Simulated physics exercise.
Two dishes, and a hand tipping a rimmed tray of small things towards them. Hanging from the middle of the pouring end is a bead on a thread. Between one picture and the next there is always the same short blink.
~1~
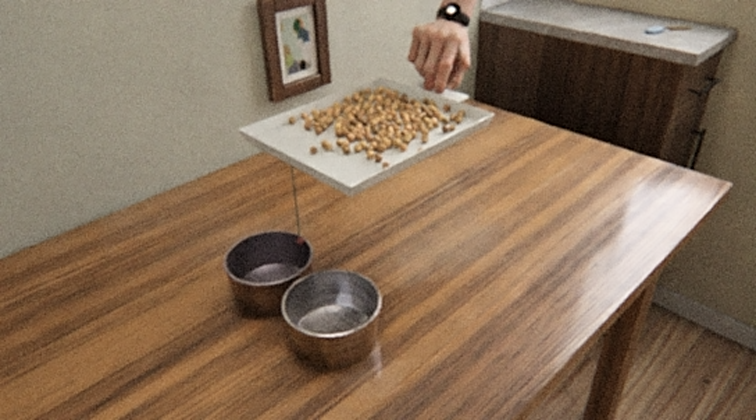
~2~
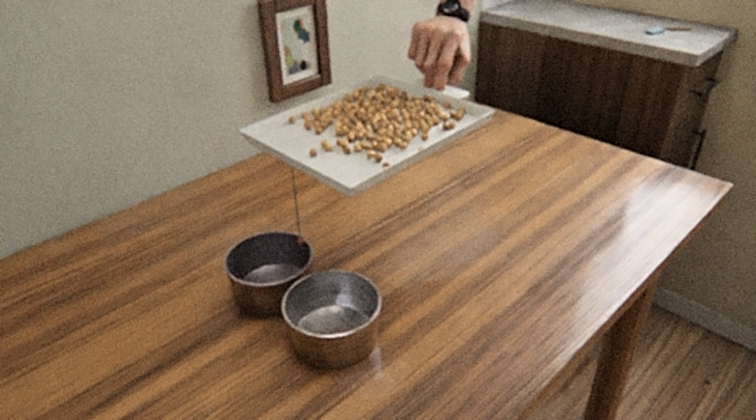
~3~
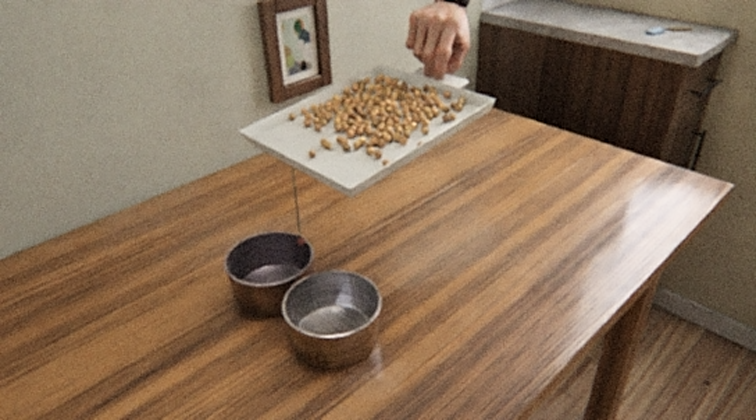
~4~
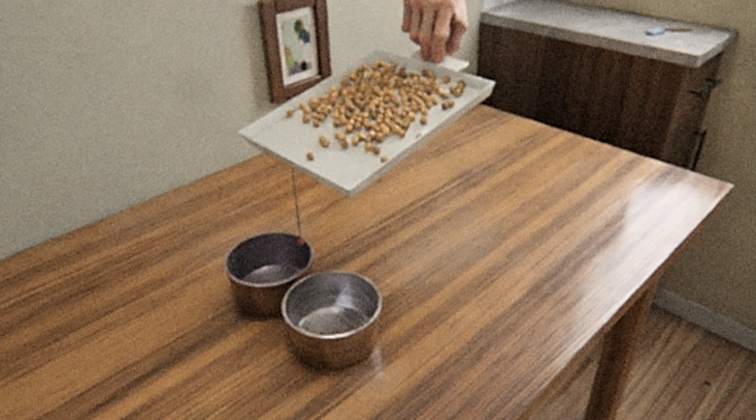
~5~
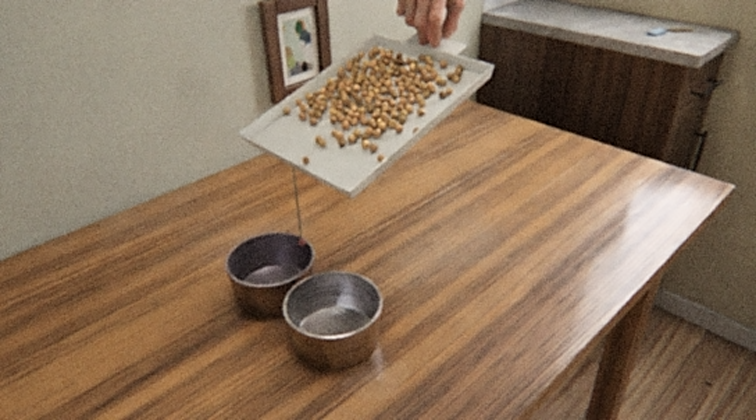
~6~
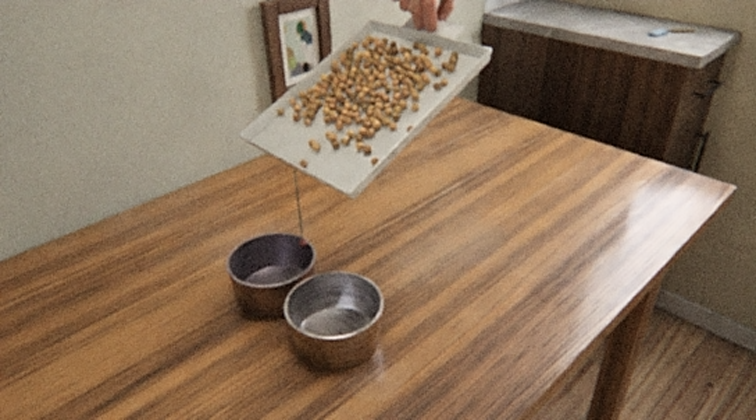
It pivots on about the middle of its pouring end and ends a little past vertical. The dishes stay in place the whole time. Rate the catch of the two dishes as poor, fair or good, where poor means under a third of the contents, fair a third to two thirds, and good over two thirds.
The catch is fair.
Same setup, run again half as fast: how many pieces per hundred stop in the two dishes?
It would come out near 70 per cent.
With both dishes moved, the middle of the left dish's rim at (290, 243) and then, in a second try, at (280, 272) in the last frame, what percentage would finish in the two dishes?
Trial 1 around 20 percent, trial 2 around 50 percent.
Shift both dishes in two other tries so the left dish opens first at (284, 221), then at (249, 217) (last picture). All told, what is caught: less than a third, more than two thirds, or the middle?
To begin with: Under a third; after that: Less than a third.
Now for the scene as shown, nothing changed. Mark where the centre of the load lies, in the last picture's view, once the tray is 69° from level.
I'd put the middle of the pieces at roughly (260, 215).
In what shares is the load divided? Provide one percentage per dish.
The left dish holds 30 % and the right dish holds 20 %.
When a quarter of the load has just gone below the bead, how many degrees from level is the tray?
About 70° of tilt.
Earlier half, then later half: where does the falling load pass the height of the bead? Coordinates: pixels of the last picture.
First roughly (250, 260), then roughly (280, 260).
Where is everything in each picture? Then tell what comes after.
The first frame shows corners of the pouring end at (244, 129) and (351, 183), level; middle of the load at (382, 119), round wooden beads; left dish at (235, 290); right dish at (296, 340); bead on its thread at (300, 241).
The second frame shows corners of the pouring end at (244, 130) and (351, 184), level; middle of the load at (382, 117).
The third frame shows corners of the pouring end at (244, 131) and (350, 185), tipped barely, level across its low end; middle of the load at (382, 111).
The fourth frame shows corners of the pouring end at (243, 131) and (349, 186), tipped a little, level across its low end; middle of the load at (380, 101).
The fifth frame shows corners of the pouring end at (243, 133) and (349, 187), tipped clearly, level across its low end; middle of the load at (377, 92), a small part on the move.
The sixth frame shows corners of the pouring end at (243, 134) and (349, 189), tipped clearly, level across its low end; middle of the load at (371, 87), all on the move; left dish at (238, 292); right dish at (298, 342).
Soon after the last picture, tray tipped steeply; about a third on the tray; a small part in the right dish; a small part in the left dish; a small part outside both; about a third in the air.
A little later, tray tipped past a quarter turn; about a quarter in the right dish; about a third in the left dish; about half outside both; a small part in the air.
Later still, tray tipped past a quarter turn; about a quarter in the right dish; about a third in the left dish; about half outside both.
By the end, tray tipped past a quarter turn; about a quarter in the right dish; about a third in the left dish; about half outside both.
